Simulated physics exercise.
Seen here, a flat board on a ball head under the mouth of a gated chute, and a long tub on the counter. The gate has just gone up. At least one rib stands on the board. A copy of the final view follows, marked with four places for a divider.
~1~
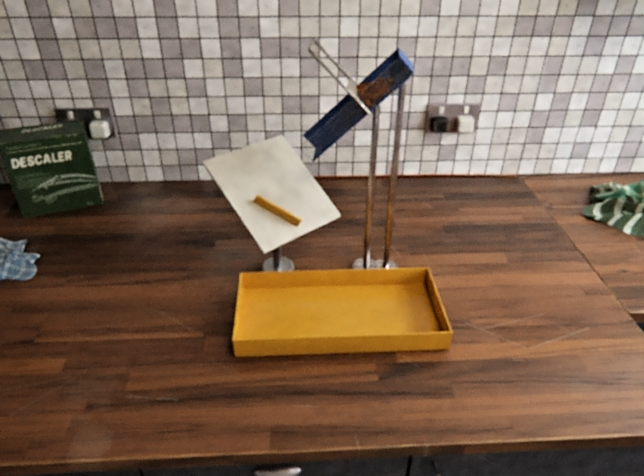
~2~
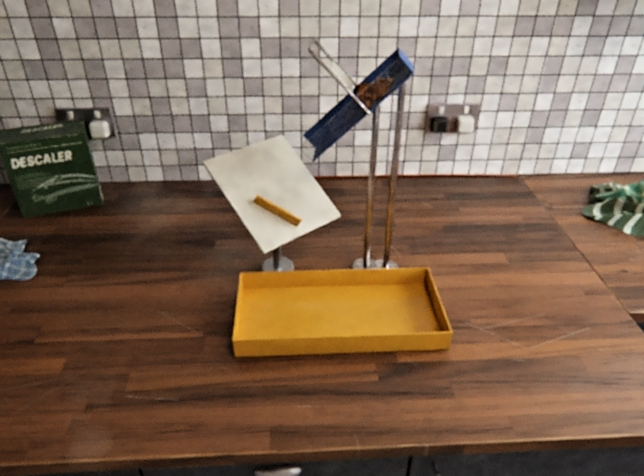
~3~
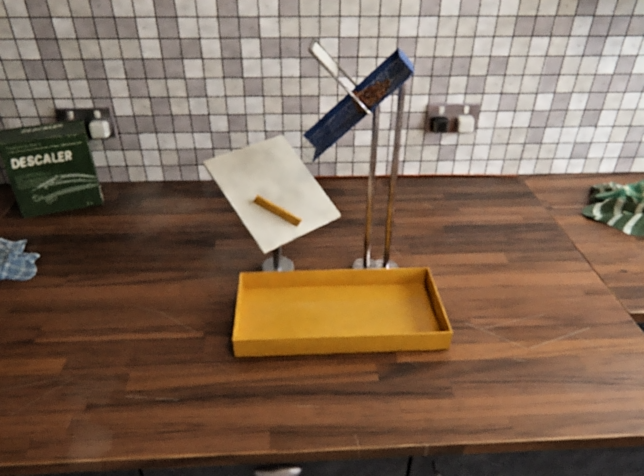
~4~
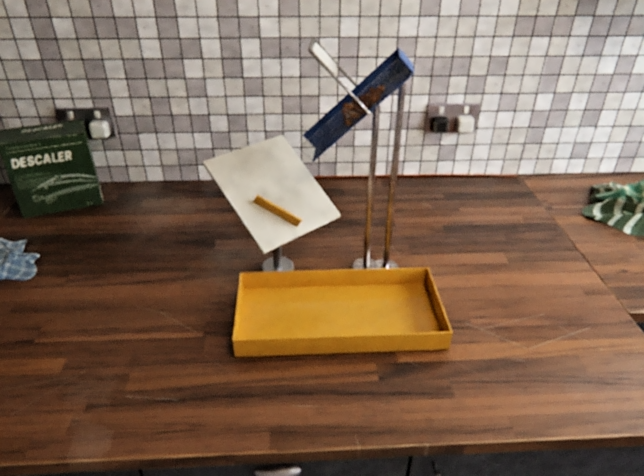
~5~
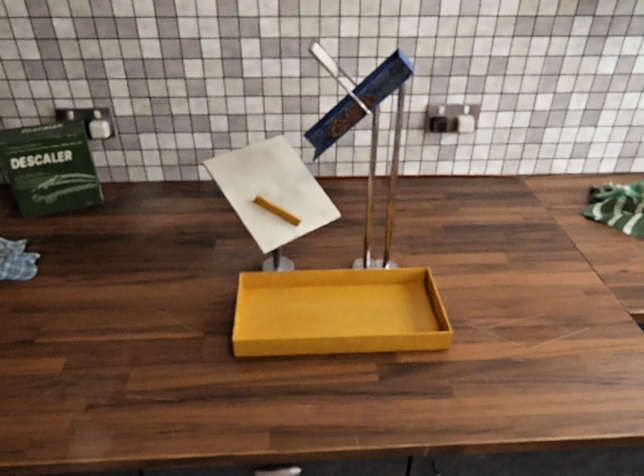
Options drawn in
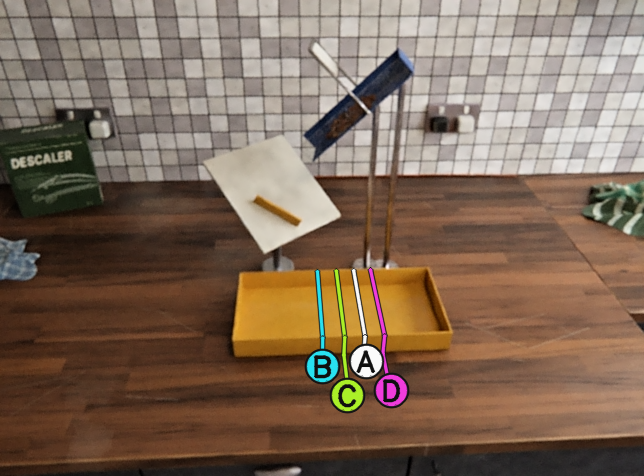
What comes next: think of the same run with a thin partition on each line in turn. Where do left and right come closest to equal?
C is best.
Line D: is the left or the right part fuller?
The left side.
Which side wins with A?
More lands on the left.
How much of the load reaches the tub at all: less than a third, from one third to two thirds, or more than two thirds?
It is more than two thirds.
On the marked copy, line A crosses the front rim at (364, 335); line B crosses the front rim at (322, 337); line C crosses the front rim at (344, 336); line D crosses the front rim at (384, 335).
If A is chosen, of what is caught, nearly all on the left of the divider, a stray few on the right.
If B is chosen, of what is caught, none on the left of the divider, all on the right.
If C is chosen, of what is caught, about half on the left of the divider, about half on the right.
If D is chosen, of what is caught, all on the left of the divider, none on the right.
